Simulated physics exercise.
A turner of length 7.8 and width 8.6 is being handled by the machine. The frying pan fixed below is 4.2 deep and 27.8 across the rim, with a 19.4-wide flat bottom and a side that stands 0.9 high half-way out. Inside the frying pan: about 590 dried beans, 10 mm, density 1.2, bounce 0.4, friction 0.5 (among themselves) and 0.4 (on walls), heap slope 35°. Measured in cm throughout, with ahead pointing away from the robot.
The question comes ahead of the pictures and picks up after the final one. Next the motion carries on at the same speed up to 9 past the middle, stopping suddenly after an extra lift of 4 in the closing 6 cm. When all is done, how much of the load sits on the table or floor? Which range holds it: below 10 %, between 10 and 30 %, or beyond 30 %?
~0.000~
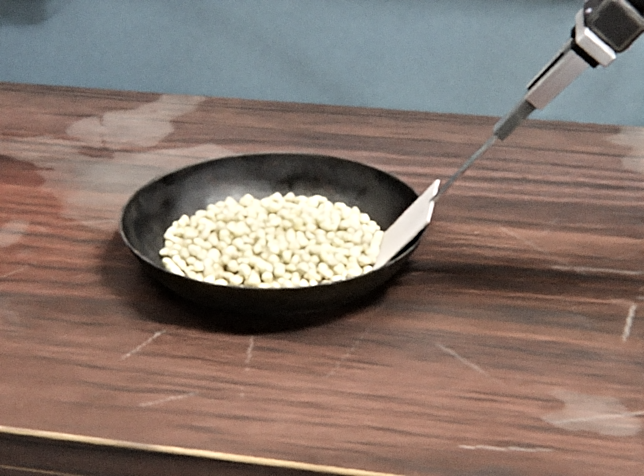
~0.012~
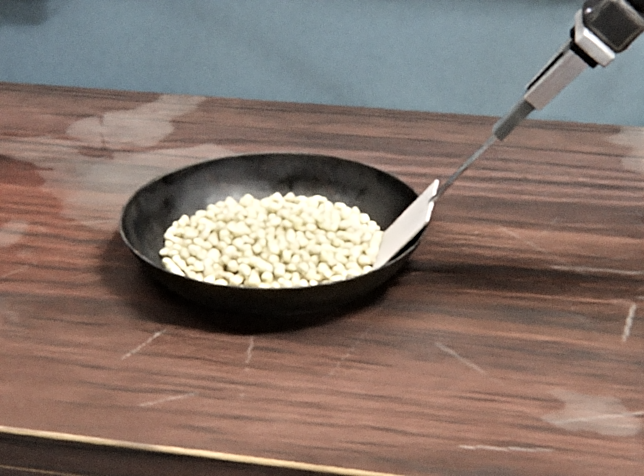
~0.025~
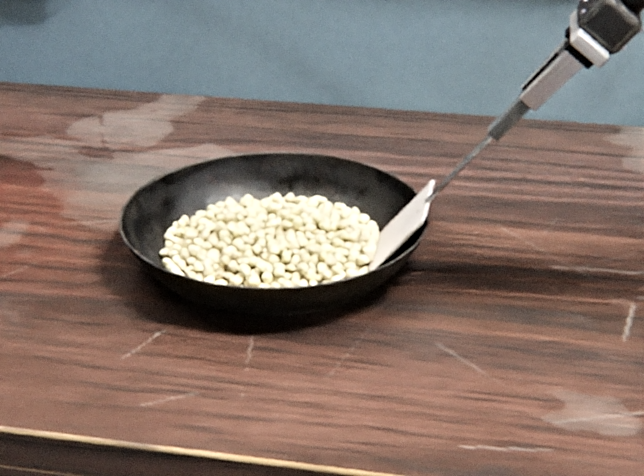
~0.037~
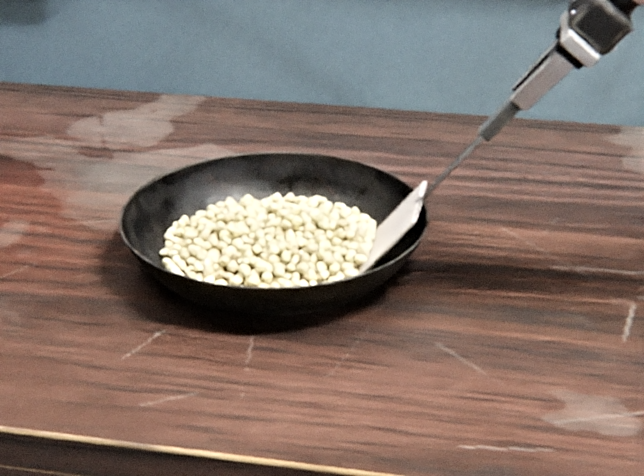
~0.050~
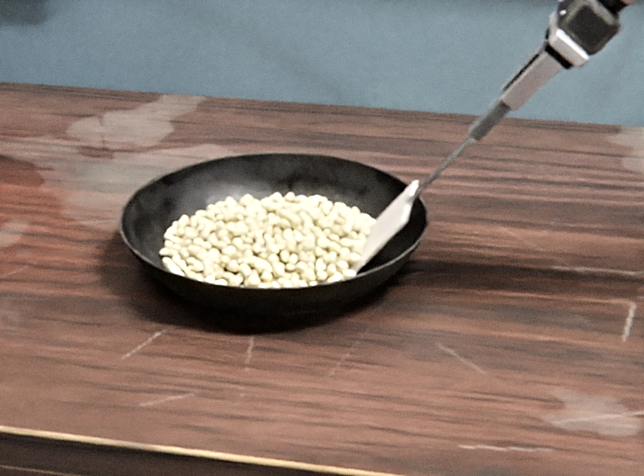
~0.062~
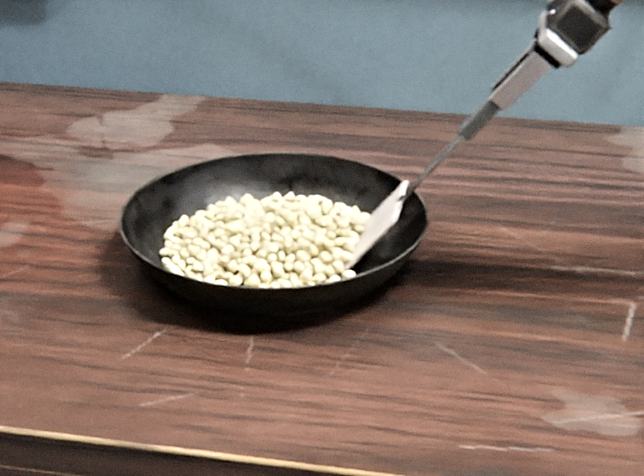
The range below 10 %.
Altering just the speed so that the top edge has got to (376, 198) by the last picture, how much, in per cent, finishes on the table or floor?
Share: Roughly 20 %.
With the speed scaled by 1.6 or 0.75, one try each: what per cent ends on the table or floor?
About 15 and 0 per cent.
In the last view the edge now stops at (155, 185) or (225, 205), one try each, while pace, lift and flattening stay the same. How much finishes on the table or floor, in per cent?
Around 20 per cent for the first try and 0 per cent for the second.
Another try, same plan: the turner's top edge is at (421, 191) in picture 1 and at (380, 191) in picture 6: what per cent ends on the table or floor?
About 10 per cent.
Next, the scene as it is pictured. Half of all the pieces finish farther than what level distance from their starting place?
I'd guess close to 5 centimetres.
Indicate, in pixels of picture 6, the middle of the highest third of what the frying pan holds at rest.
(169, 216).
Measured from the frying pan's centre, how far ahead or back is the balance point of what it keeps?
It sits near 5.0 centimetres ahead of centre.
By 0.15 s, sloping 52°, highest piece 4 above the table; 590 in the frying pan.
By 0.23 s, sloping 52°, highest piece 5 above the table; 590 in the frying pan.
By 0.47 s, sloping 52°, highest piece 5 above the table; 560 in the frying pan, 28 on the table or floor, 2 on the blade or in flight.
By 1.52 s, sloping 52°, highest piece 5 above the table; 560 in the frying pan, 30 on the table or floor.
Final count, 560 in the frying pan, 30 on the table or floor. That is 5 % on the table or floor.
